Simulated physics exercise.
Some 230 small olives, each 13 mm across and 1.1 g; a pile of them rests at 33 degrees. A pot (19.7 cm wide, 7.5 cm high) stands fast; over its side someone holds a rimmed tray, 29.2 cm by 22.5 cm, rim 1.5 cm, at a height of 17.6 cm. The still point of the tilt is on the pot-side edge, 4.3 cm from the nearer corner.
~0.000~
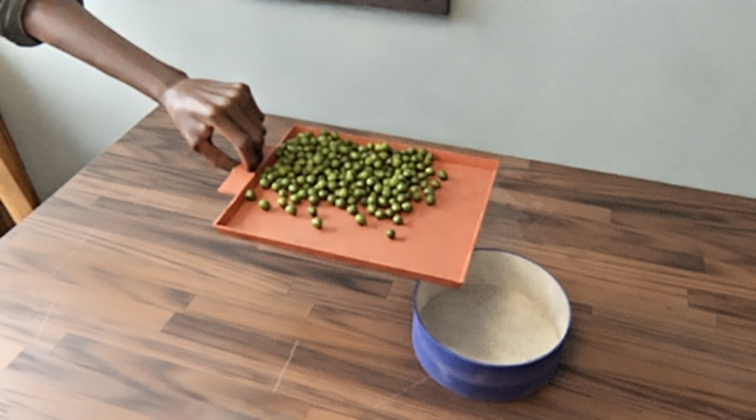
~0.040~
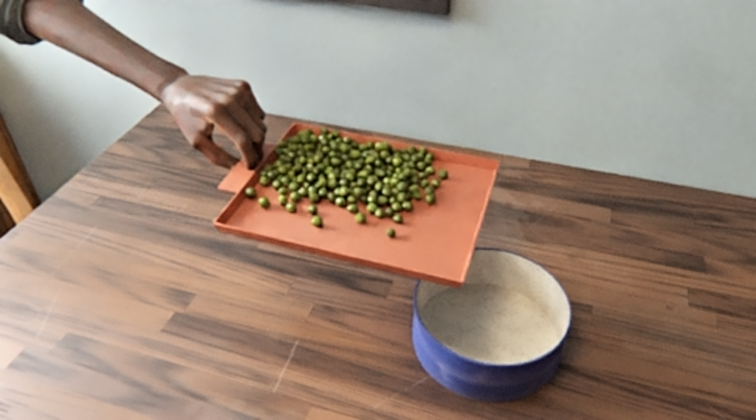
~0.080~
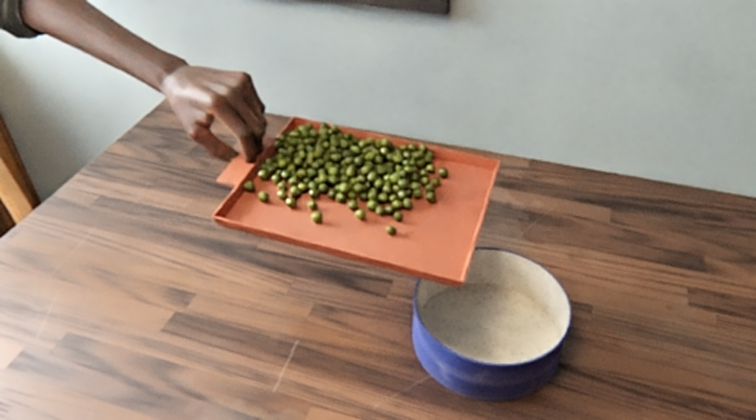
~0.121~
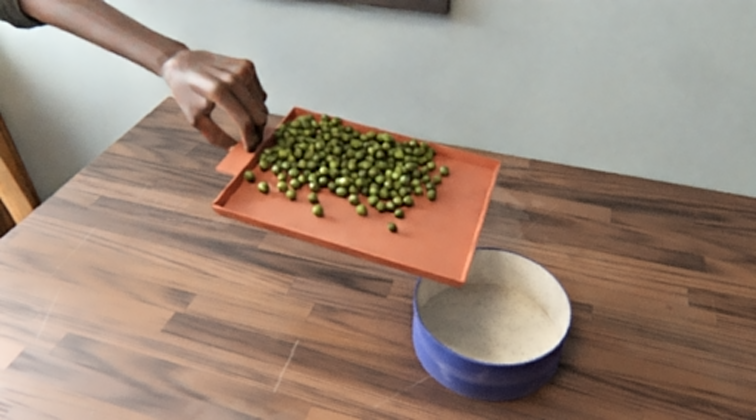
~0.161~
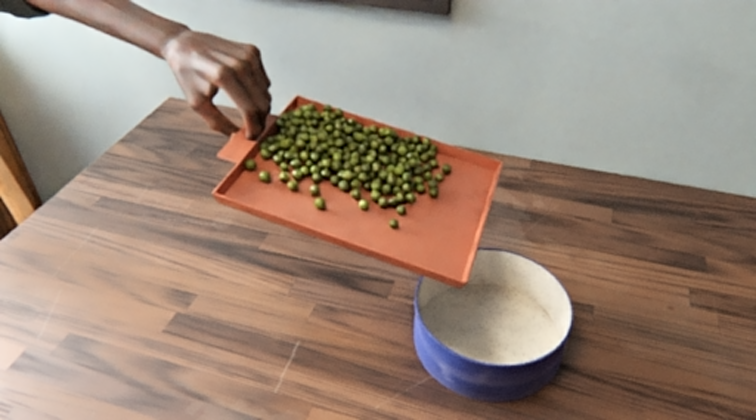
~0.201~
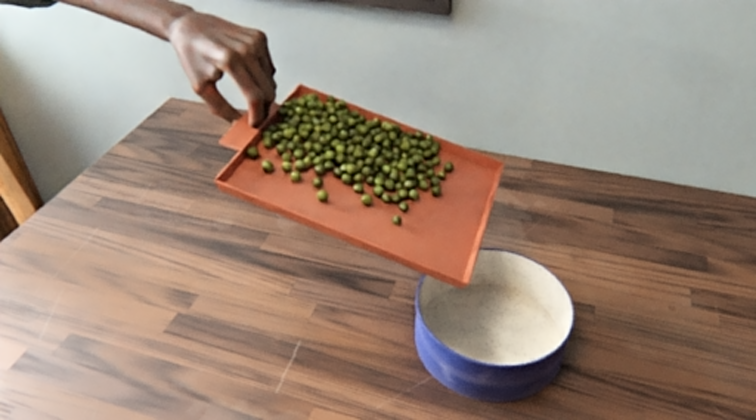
A dark-skinned hand at the upper left grips the tab of an orange rimmed tray and gradually raises that end, while the edge by the pot stays in place. The tray carries a heap of small green olives above a wood-plank table against a pale grey wall, seen from above, with a blue, cream-lined pot at the lower right. The olives ride up slightly with the tilting tray, and the view stays steady.
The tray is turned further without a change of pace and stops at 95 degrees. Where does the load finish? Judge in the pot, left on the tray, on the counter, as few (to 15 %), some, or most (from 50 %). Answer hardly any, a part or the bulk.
Pot the bulk, tray hardly any, counter a part.
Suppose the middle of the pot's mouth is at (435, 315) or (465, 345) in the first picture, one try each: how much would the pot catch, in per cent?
About 15 and 25 per cent.
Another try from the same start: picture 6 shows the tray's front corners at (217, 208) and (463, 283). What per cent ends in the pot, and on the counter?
Pot 25, counter 75.
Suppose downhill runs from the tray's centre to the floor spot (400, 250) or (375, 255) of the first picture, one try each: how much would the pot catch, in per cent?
Some 20 and 10 per cent.
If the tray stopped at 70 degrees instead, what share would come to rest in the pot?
Then about 40 per cent.
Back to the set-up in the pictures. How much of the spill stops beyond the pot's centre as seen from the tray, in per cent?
About 90 per cent.
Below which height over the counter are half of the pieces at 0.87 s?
About 16 cm.
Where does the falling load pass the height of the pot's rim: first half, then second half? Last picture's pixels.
At about (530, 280), then at (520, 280).
After 0.60 s, tilt 53 degrees; the tray holds 100 %, the pot 0 %.
Then, at 0.87 s, tilt 79 degrees; the tray holds 50 %, the pot 25 %.
After 1.24 s, tilt 95 degrees; the tray holds 0 %, the pot 55 %.
At rest (1.9 s), pot 65 %, tray 0 %, counter 35 %.
